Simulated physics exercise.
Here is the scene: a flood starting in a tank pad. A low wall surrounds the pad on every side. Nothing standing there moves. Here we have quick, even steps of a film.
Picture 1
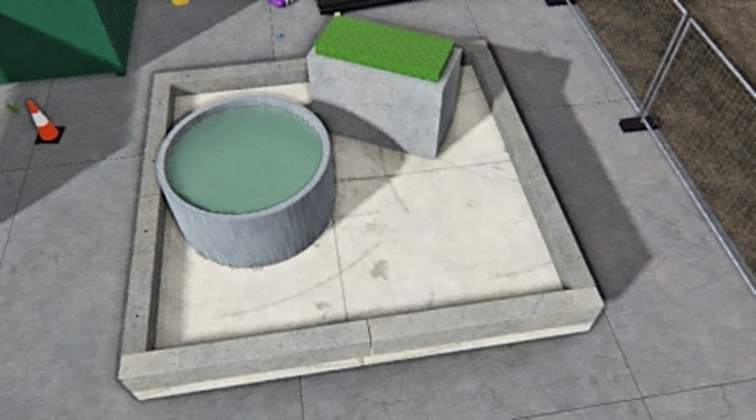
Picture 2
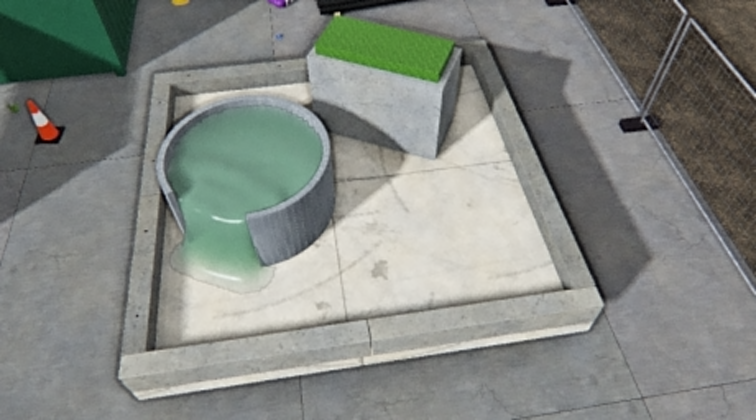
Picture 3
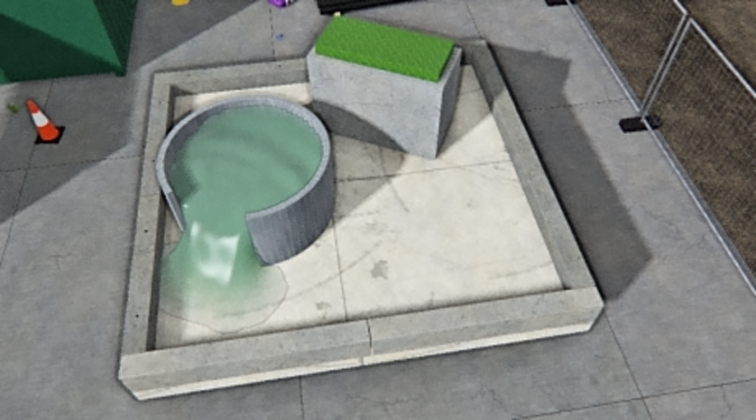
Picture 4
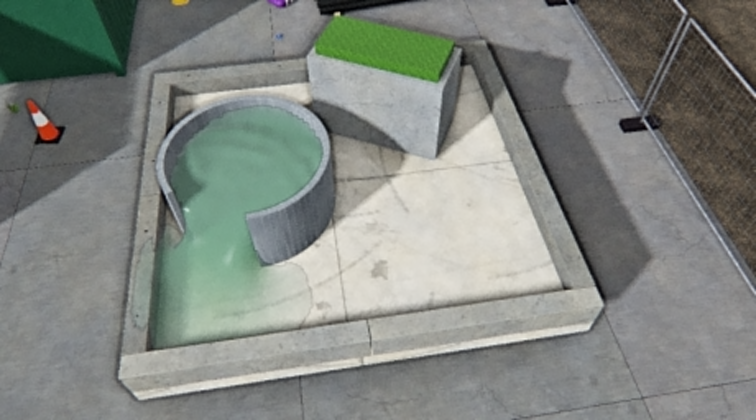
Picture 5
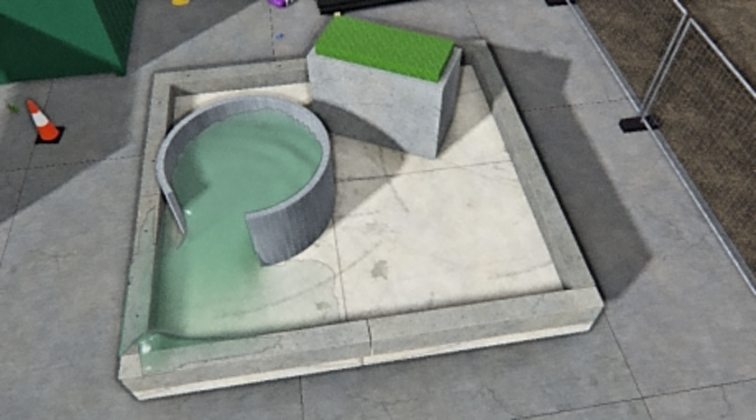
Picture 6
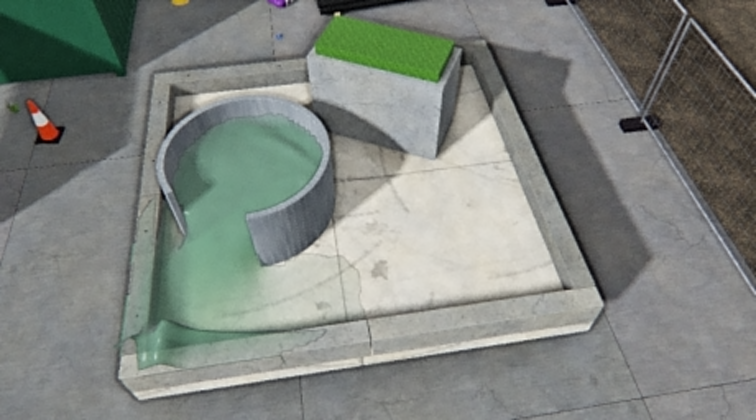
On a grey paved yard seen from above at an angle, a low concrete wall rings a pale square pad. A round grey tank of green water stands at the left, near a grey block topped with bright green, with an orange cone and wire fence beyond the wall. The tank's front opens and water pours through the gap, spreads to the near-left corner and laps over the wall, while the camera stays still.
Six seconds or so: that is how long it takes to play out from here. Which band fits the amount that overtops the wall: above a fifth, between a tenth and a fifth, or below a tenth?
I predict a loss in excess of a fifth.
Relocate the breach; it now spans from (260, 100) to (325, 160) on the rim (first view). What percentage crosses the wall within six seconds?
Close to 8 percent, I'd say.
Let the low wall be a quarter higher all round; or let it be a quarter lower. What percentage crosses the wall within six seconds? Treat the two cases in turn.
In the first case about 18 in a hundred, in the second about 40 in a hundred.
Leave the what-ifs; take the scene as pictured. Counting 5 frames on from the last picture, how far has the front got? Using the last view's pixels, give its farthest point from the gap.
I'd point to (518, 307).
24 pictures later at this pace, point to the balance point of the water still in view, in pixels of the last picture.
Point: (323, 221).
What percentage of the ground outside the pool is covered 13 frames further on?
That comes to about 65 per cent.
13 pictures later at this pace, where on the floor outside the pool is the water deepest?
Deepest spot: Around (156, 361).
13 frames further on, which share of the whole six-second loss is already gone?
My reading is about 90 per cent.
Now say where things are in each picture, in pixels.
Still water in the round pool at (246, 157), in the first picture.
Water pours out at (216, 243) and has run to (266, 274), in the second picture.
Water pours out at (217, 246) and has run to (246, 321), in the third picture.
Water pours out at (217, 248) and has run to a hidden place, in the fourth picture.
Water pours out at (217, 248) and has run to a hidden place, in the fifth picture.
The front is at a hidden place, out from the gap at (217, 247), in the sixth picture.
A moment on, water covers 20 % of the floor; the low wall has let 5 % over.
Next, water covers 25 % of the floor; the low wall has let 11 % over.
Then, water covers 55 % of the floor; the low wall has let 24 % over.
Later, water covers 75 % of the floor; the low wall has let 25 % over.
In the end, water covers 80 % of the floor; the low wall has let 25 % over.
